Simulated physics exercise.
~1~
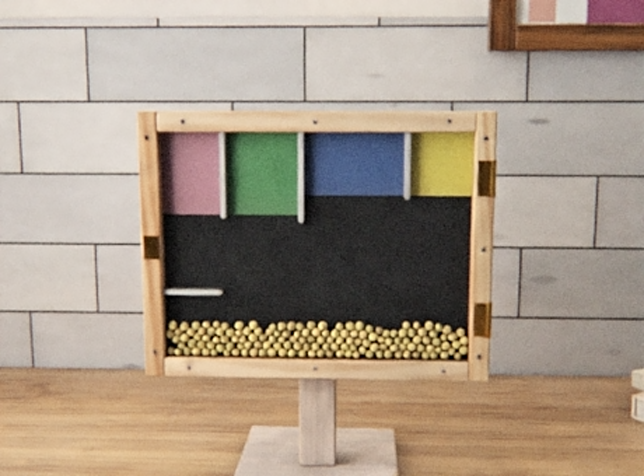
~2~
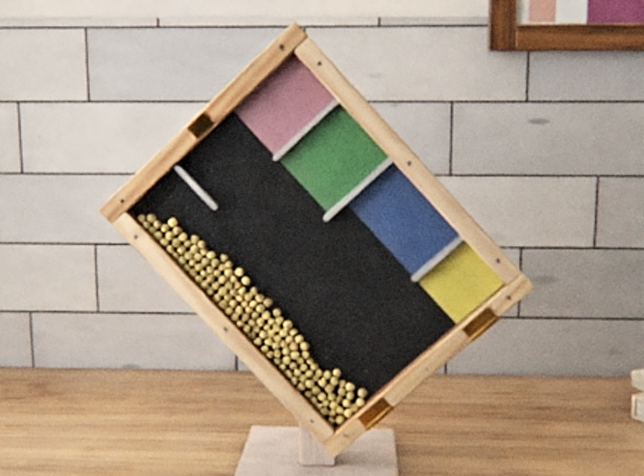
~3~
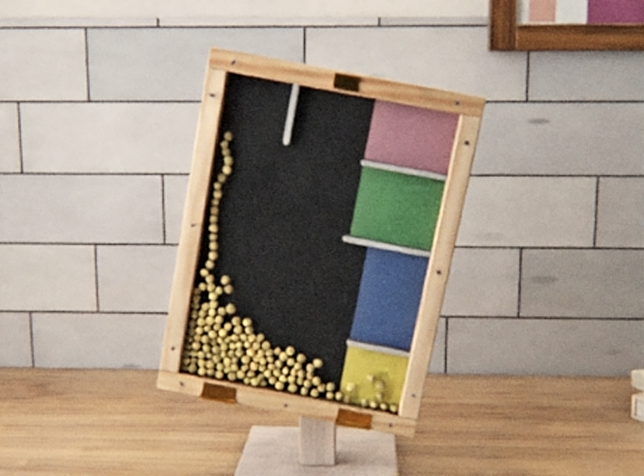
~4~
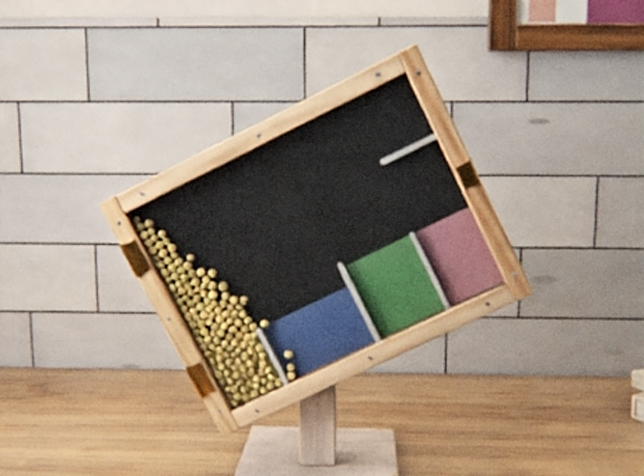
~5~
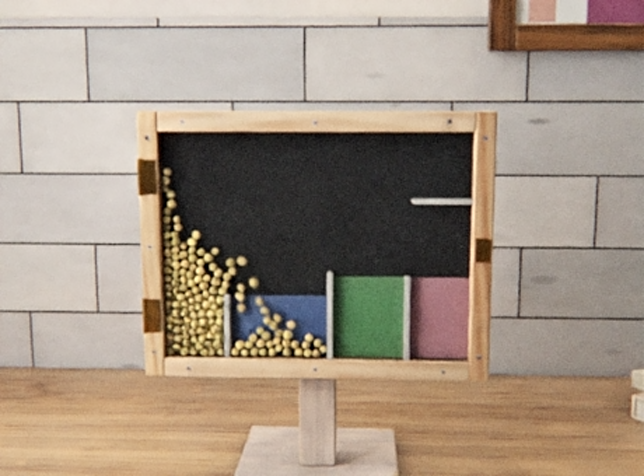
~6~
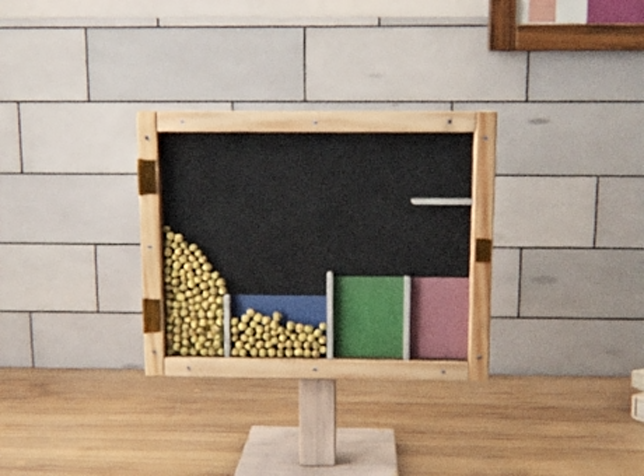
In this clip, a wood-framed case of yellowish beads turns clockwise on its stand until it is upside down, the beads sliding along its side toward the painted pockets, and they settle heaped in the yellow pocket and partly filling the blue, leaving green and pink empty.
